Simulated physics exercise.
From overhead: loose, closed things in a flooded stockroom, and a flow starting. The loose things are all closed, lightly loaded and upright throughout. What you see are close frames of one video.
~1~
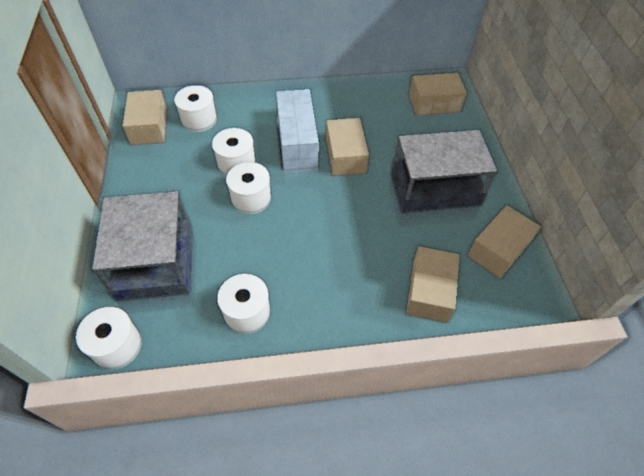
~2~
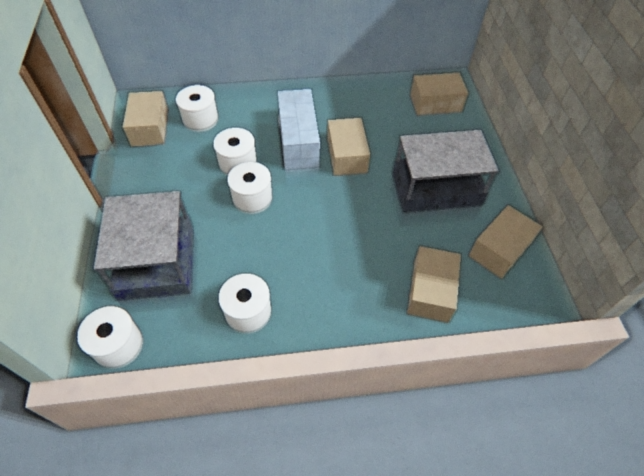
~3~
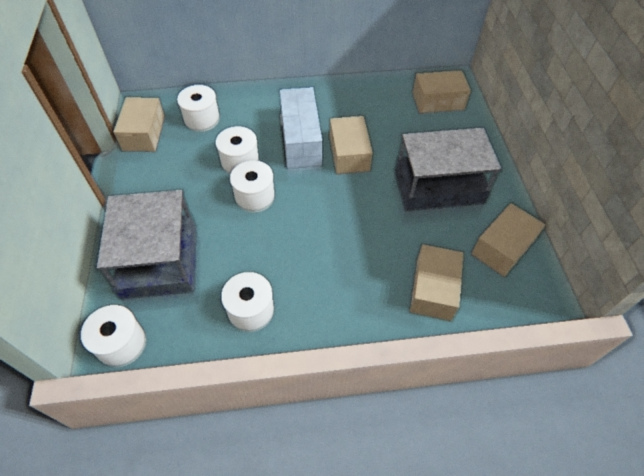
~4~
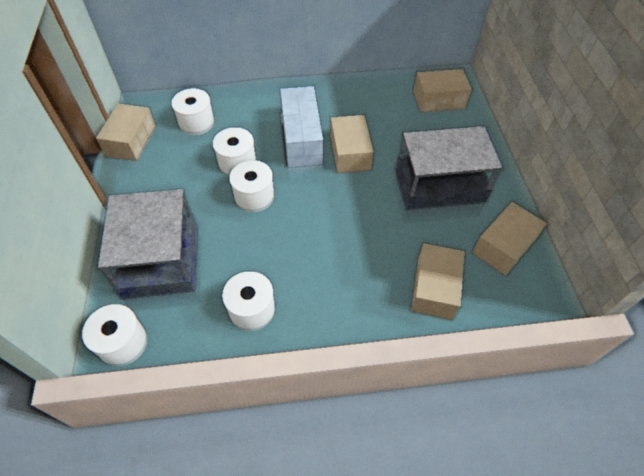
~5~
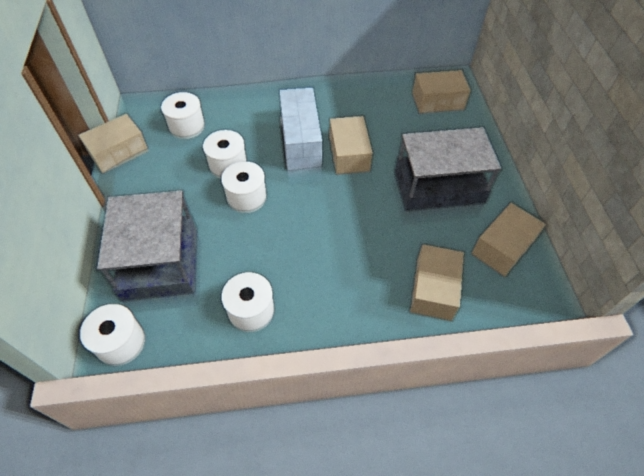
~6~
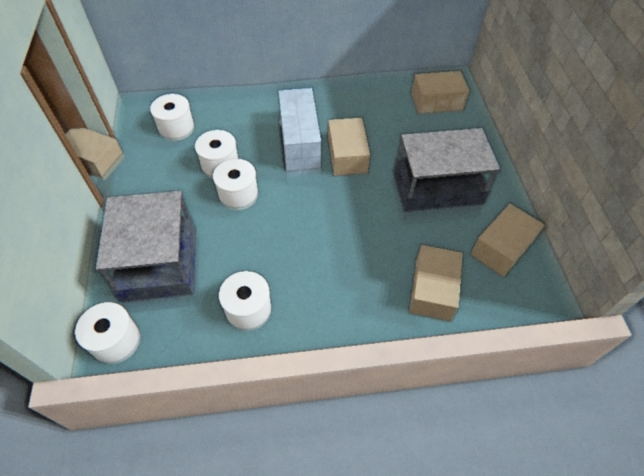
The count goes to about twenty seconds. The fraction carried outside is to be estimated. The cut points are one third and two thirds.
I expect the result to be the middle range.
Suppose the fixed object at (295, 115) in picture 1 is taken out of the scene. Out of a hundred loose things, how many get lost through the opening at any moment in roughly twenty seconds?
Roughly 50 in a hundred.
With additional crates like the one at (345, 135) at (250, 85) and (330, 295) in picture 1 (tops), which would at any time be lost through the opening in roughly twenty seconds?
In turn: Out, no.
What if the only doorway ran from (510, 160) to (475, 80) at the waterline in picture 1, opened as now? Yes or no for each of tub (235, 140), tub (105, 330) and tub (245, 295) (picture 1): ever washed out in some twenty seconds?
Remains, remains, remains.
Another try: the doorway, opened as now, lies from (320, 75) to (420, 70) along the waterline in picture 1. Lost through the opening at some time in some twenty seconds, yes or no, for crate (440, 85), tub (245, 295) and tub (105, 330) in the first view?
Taking each in turn, I'd say carried off, stuck within and stuck within.
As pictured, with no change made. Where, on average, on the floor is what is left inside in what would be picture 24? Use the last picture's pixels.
I'd say roughly (332, 239).
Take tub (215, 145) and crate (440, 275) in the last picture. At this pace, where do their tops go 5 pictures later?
(162, 132) and (413, 277).
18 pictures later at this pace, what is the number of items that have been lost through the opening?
Total: 4.
A moment on, 1 of 10 are out; 9 afloat.
Next, 4 of 10 are out; 6 afloat.
Later, 4 of 10 are out; 6 afloat.
In the end, 4 of 10 are out; 6 afloat.
